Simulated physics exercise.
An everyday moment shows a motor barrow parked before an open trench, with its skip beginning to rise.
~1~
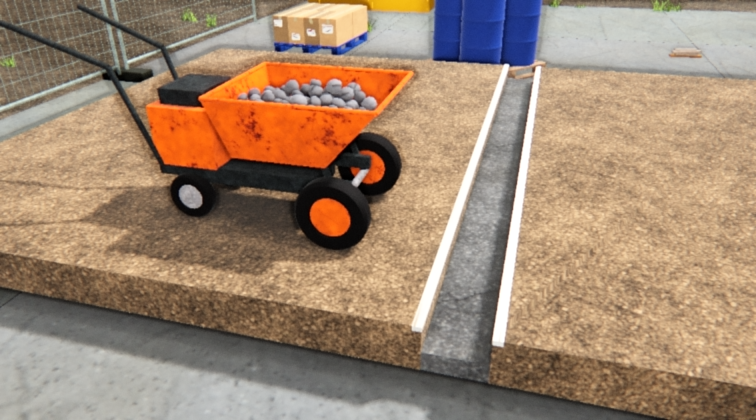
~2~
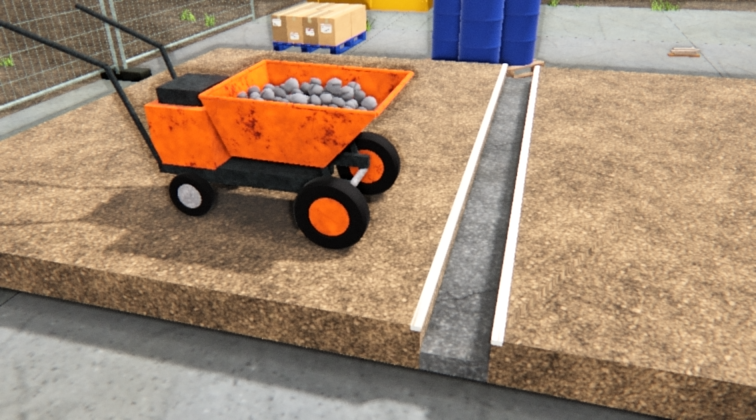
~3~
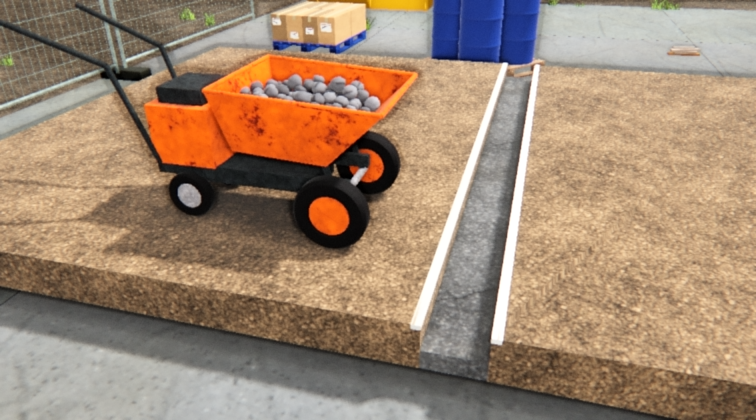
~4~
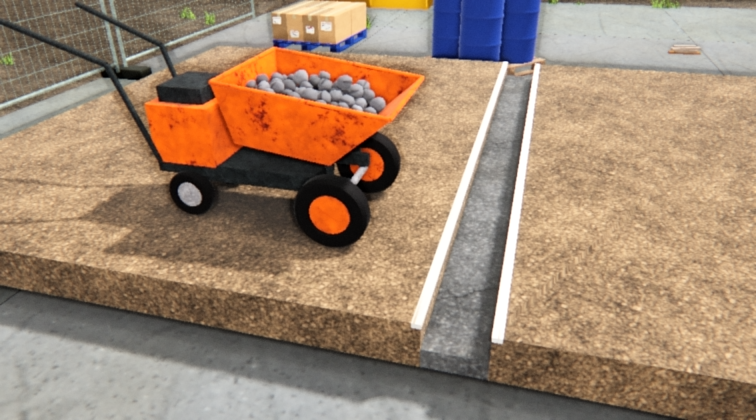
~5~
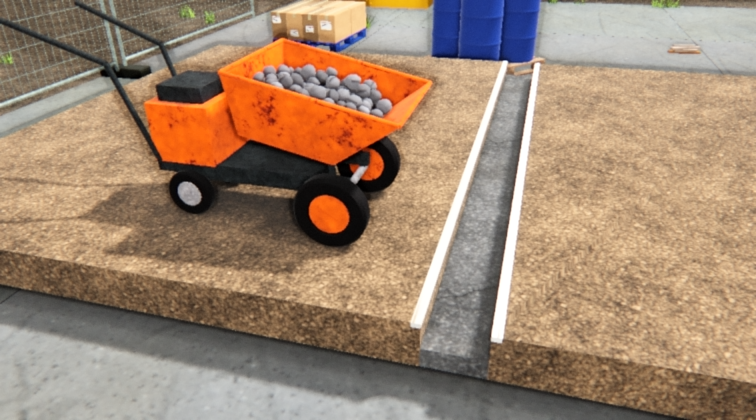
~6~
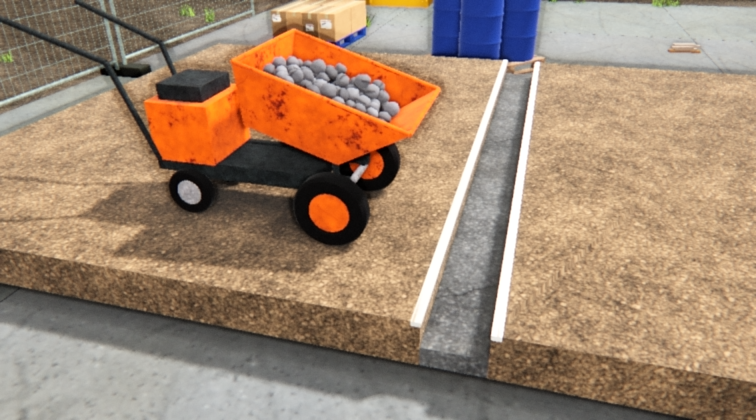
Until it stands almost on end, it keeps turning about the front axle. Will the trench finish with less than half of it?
No, more than half.
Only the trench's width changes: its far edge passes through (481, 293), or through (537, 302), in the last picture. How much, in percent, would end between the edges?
The first case gives close to 50 per cent and the second close to 90 per cent.
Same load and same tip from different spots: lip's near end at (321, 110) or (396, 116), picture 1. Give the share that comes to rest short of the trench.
About 20 per cent first, about 0 per cent second.
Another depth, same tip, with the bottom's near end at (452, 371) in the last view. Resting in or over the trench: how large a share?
The share comes to around 90 percent.
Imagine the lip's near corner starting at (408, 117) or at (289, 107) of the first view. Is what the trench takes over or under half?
In turn: Under half; the smaller part.
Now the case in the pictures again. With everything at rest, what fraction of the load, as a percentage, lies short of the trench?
Share of load: Near 0 %.
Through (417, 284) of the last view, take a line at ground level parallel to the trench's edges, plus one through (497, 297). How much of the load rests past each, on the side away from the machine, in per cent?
Close to 90 per cent, then close to 20 per cent.
Soon after the last picture, skip tipped steeply; all in the skip.
A little later, skip tipped right over; most in the skip; a small part in or heaped over the trench; a stray few falling.
Later still, skip tipped right over; about a quarter in the skip; about two thirds in or heaped over the trench; a small part beyond it.
At rest, skip tipped right over; a small part in the skip; about two thirds in or heaped over the trench; about a quarter beyond it.
